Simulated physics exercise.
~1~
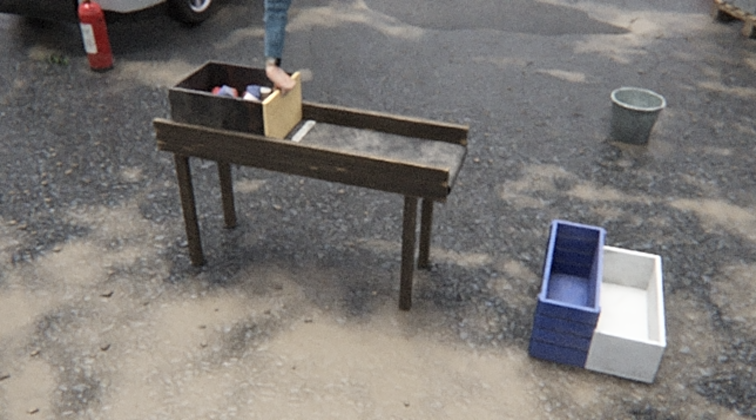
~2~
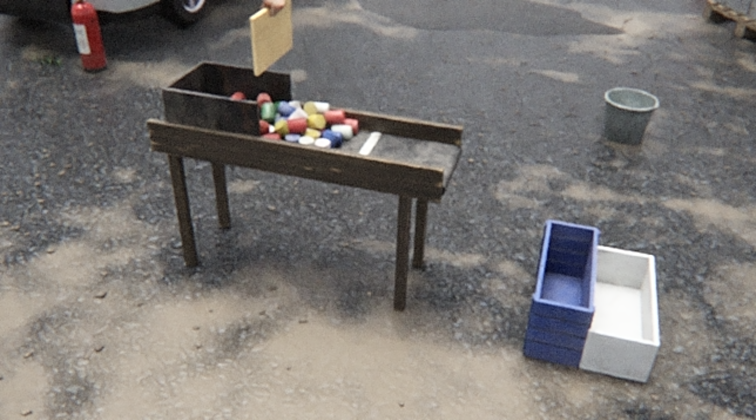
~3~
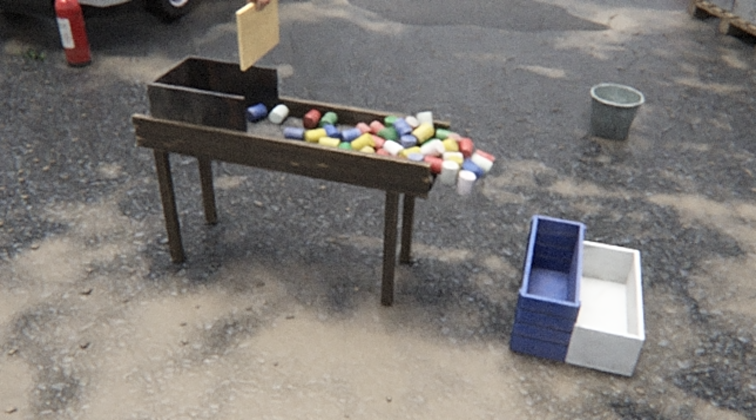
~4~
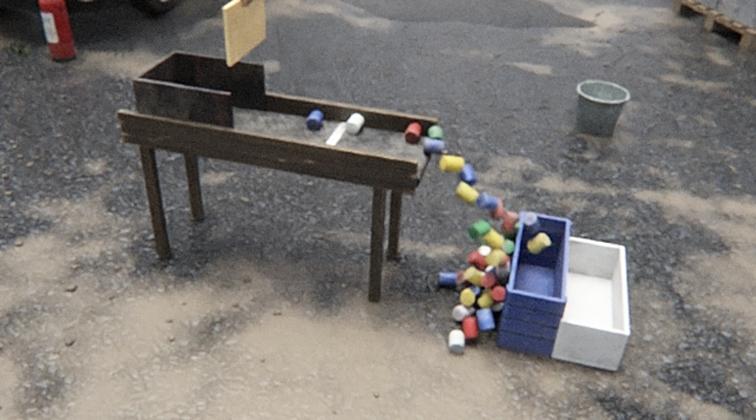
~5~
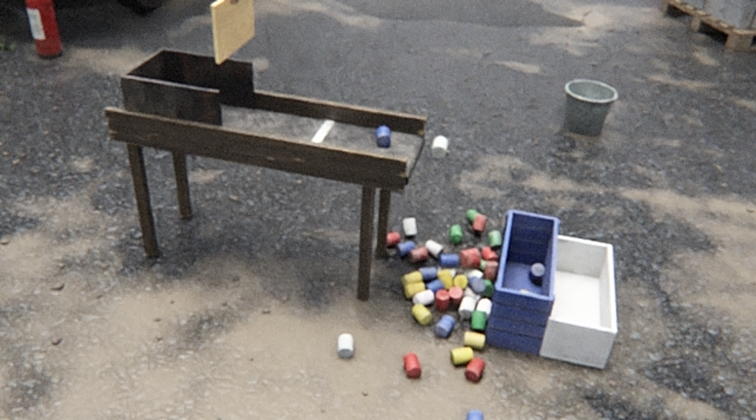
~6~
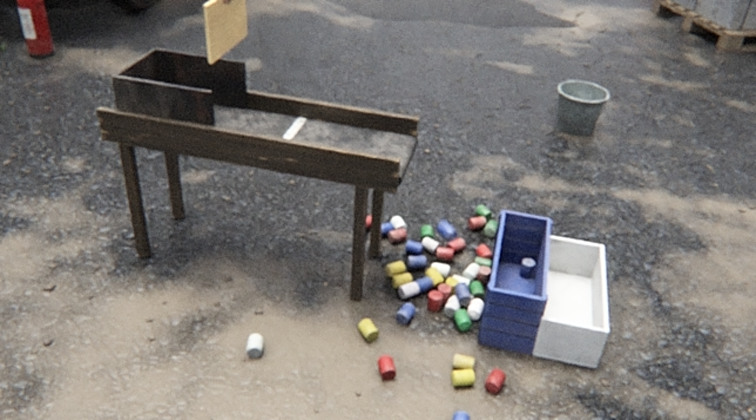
At first, a hand grips a pale gate at the end of a black pen on a dark wooden table-like conveyor, with a blue box and a white box on the ground to the right. The gate lifts, and colourful little jars spread out along the belt. They travel right in a loose crowd and begin tumbling off the far end. Most drop short of the blue box, piling up beside it, while the last few trail along the belt. Finally the belt is empty, and the jars lie scattered on the ground, with hardly any inside the blue box and the white box empty.
